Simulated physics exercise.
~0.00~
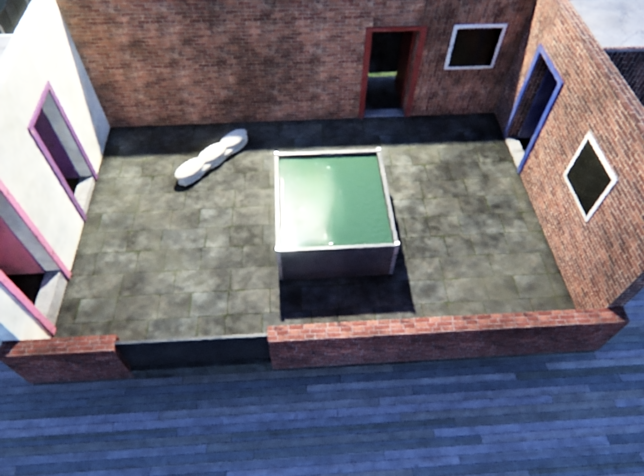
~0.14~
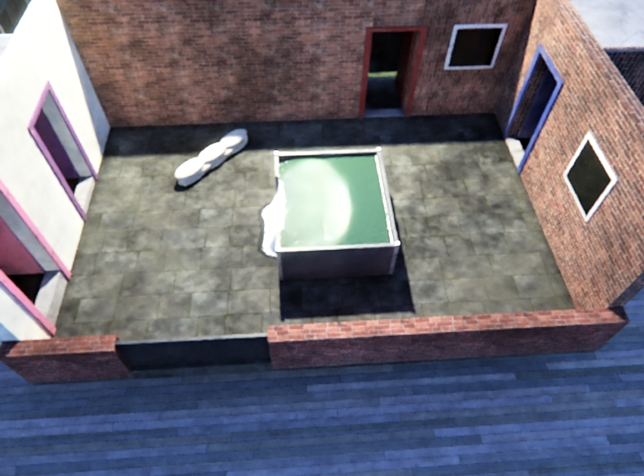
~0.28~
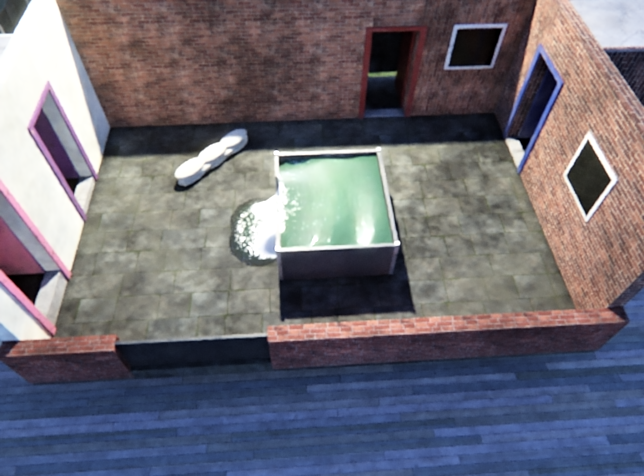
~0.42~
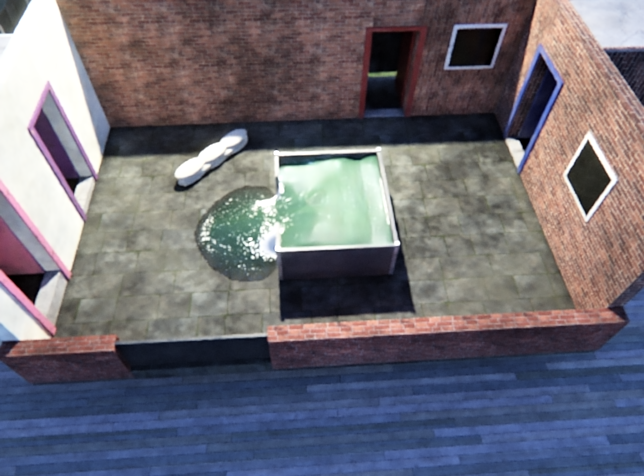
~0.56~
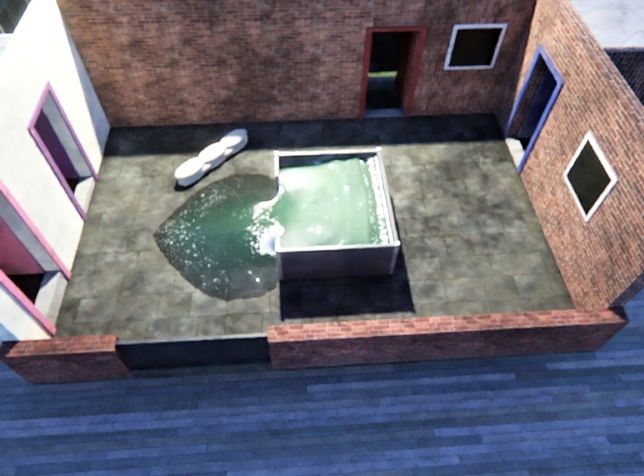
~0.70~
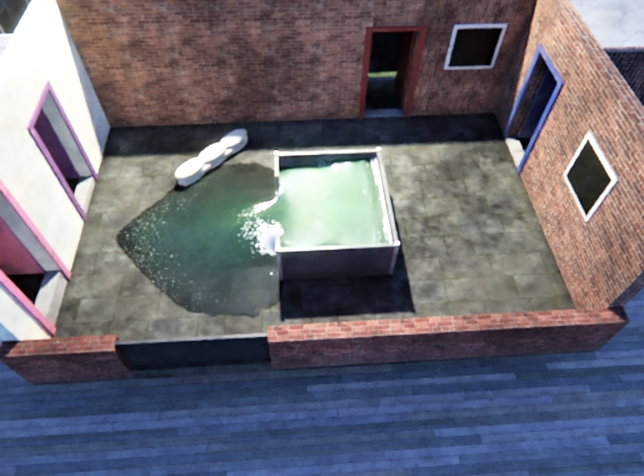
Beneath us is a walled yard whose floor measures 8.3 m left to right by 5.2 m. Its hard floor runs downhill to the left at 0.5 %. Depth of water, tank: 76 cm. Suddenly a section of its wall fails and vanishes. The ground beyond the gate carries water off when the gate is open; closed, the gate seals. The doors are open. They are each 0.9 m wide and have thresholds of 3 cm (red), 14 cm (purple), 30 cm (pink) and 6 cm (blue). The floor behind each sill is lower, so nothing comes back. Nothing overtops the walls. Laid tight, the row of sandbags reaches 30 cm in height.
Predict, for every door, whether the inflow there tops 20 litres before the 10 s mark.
Prediction: At the red door it falls short of 20 litres; at the purple door it tops 20 litres; at the pink door it falls short of 20 litres; at the blue door it falls short of 20 litres.
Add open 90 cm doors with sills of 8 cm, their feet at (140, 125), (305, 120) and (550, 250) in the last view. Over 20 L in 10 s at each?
So, in the order given, it's beyond the mark, then shy of the mark, then shy of the mark.
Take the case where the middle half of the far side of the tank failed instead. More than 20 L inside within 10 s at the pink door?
In that case, pink door: Less than that.
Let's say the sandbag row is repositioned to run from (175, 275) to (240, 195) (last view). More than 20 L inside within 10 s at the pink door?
Result at pink: Limit not reached.
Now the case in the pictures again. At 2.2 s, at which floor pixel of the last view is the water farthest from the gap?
Point: Roughly (111, 128).
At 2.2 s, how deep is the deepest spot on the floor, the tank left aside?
Up to near 40 cm.
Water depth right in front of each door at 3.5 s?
Door by door, in cm: Red reads 0, purple reads 21, pink reads 19, blue reads 0.
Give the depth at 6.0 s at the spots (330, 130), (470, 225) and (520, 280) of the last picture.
Listed order: 4 / 0 / 0 cm.
After 1.4 s water covers 30 % of the floor and is deepest (41 cm) near (273, 227); red door not reached, purple door 24 cm at the sill, 6 L in, pink door 21 cm at the sill, 0 L in, blue door not reached.
After 2.2 s water covers 35 % of the floor and is deepest (40 cm) near (46, 361); red door not reached, purple door 32 cm at the sill, 65 L in, pink door 25 cm at the sill, 0 L in, blue door not reached.
After 3.5 s water covers 45 % of the floor and is deepest (25 cm) near (79, 244); red door not reached, purple door 21 cm at the sill, 145 L in, pink door 19 cm at the sill, 1 L in, blue door not reached.
After 6.0 s water covers 65 % of the floor and is deepest (20 cm) near (135, 133); red door 3 cm at the sill, 0 L in, purple door 13 cm at the sill, 173 L in, pink door 14 cm at the sill, 1 L in, blue door not reached.
After 10.0 s water covers 95 % of the floor and is deepest (14 cm) near (220, 147); red door 2 cm at the sill, 1 L in, purple door 10 cm at the sill, 174 L in, pink door 12 cm at the sill, 1 L in, blue door 7 cm at the sill, 2 L in.
